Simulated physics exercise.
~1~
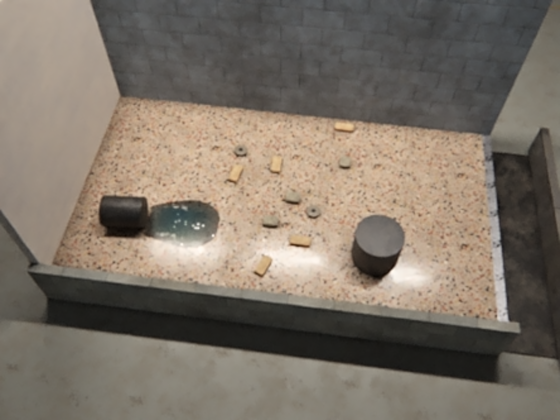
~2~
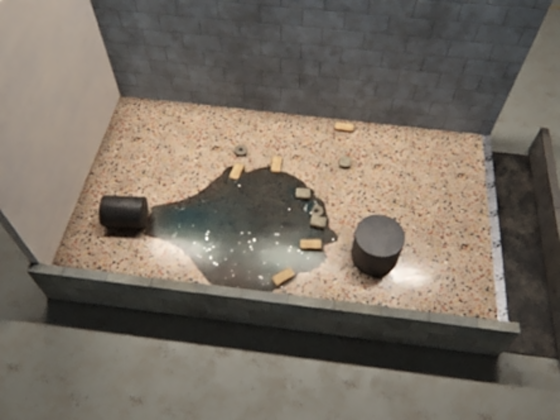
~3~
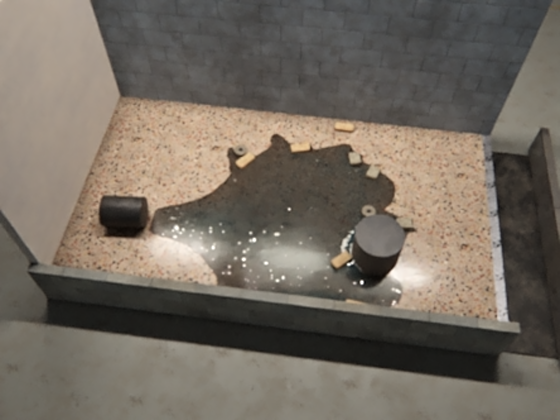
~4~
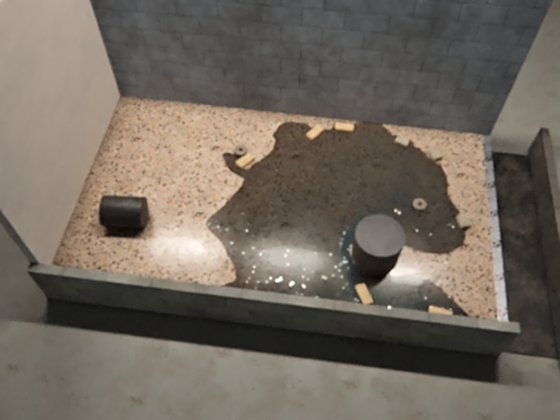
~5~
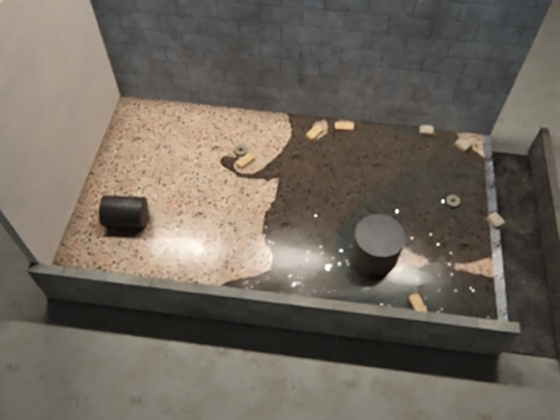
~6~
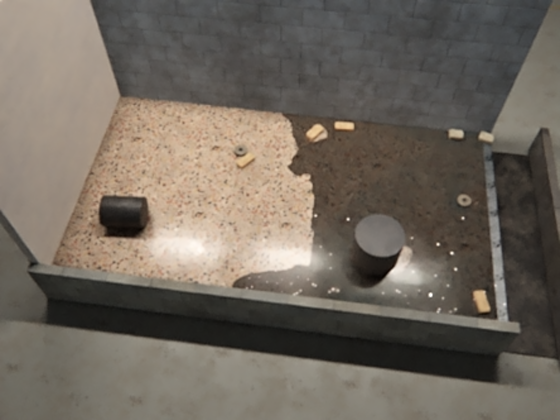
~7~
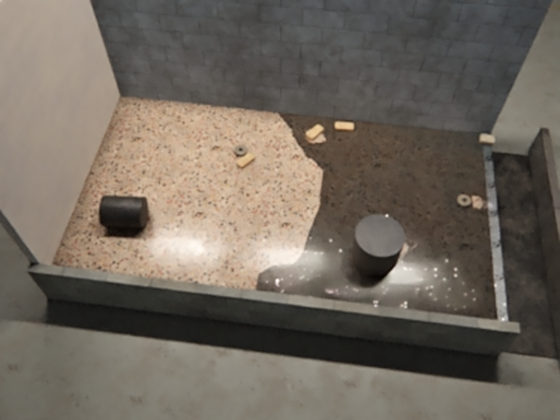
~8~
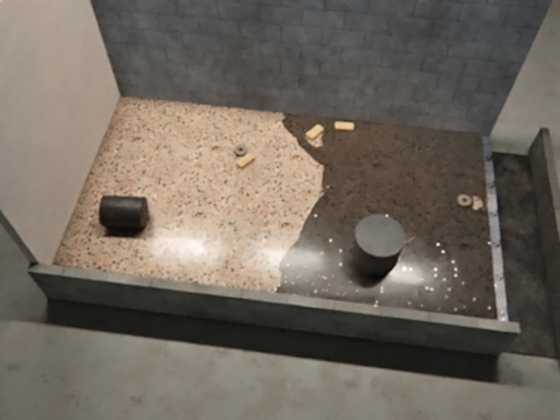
In the video, water spreads from a dark cylinder on the left across a speckled floor, carrying small tan blocks and grey pieces rightward past an upright drum. Several leave over the right edge, while the left floor clears and a dark wet area remains on the right.
